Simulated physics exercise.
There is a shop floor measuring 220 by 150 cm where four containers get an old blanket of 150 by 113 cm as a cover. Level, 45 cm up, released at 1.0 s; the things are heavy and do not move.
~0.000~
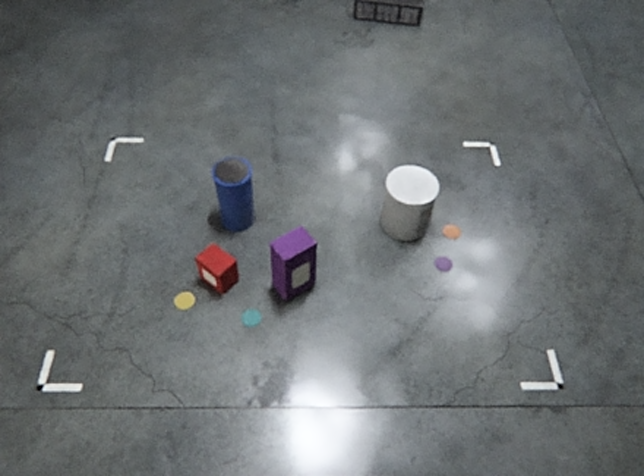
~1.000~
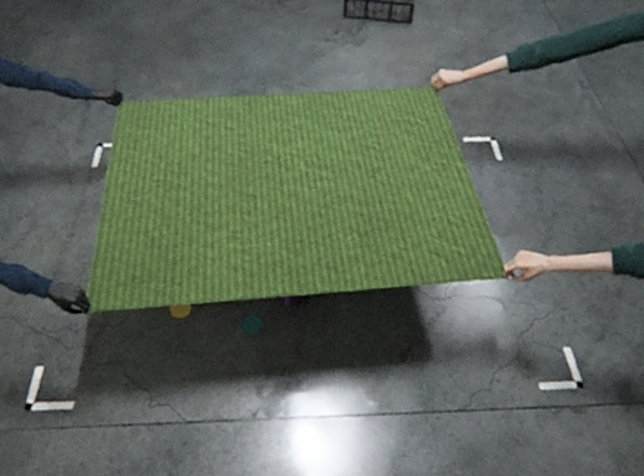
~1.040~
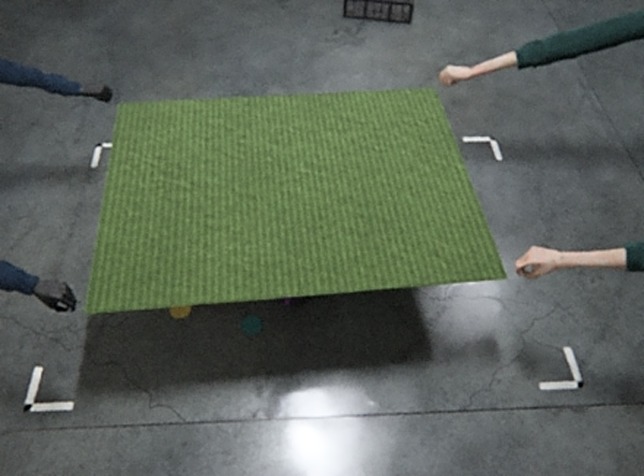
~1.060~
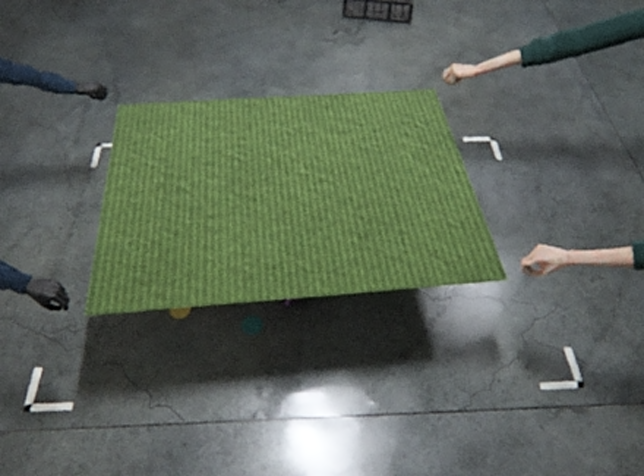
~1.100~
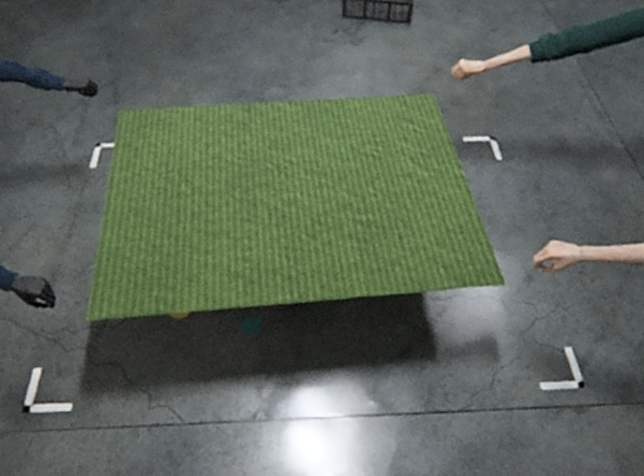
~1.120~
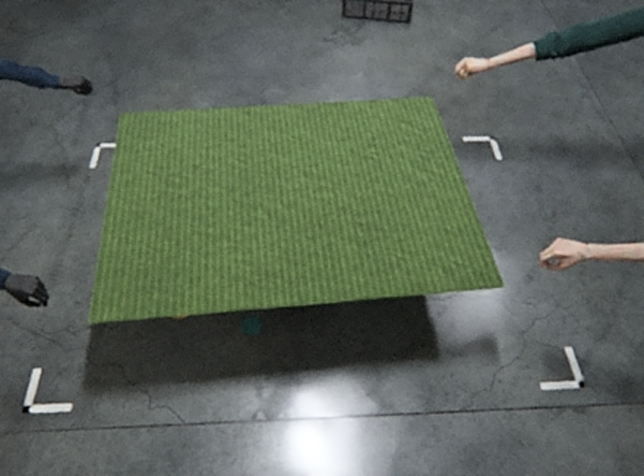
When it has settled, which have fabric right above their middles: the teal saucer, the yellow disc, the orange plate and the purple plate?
In order: The teal saucer gets covered; the yellow disc vanishes under it; the orange plate remains in the open; the purple plate still shows.
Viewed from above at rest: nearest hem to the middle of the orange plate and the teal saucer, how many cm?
I'd put the first at about 22 cm and the second at about 6 cm.
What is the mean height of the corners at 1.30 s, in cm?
I'd guess the corners are around 10 cm high then.
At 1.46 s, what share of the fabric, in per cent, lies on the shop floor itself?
10 %.
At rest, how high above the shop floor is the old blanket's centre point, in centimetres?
The middle settles about 30 cm high.
At 1.3 s, 0 % of it is down, spanning 147 by 111 cm, above yellow disc, teal saucer.
At 1.5 s, 10 % of it is down, spanning 134 by 102 cm, above yellow disc, teal saucer.
At 1.6 s, 10 % of it is down, spanning 133 by 104 cm, above yellow disc, teal saucer.
At 1.8 s, 10 % of it is down, spanning 134 by 105 cm, above yellow disc, teal saucer.
At 3.3 s, 10 % of it is down, spanning 134 by 106 cm, above yellow disc, teal saucer.
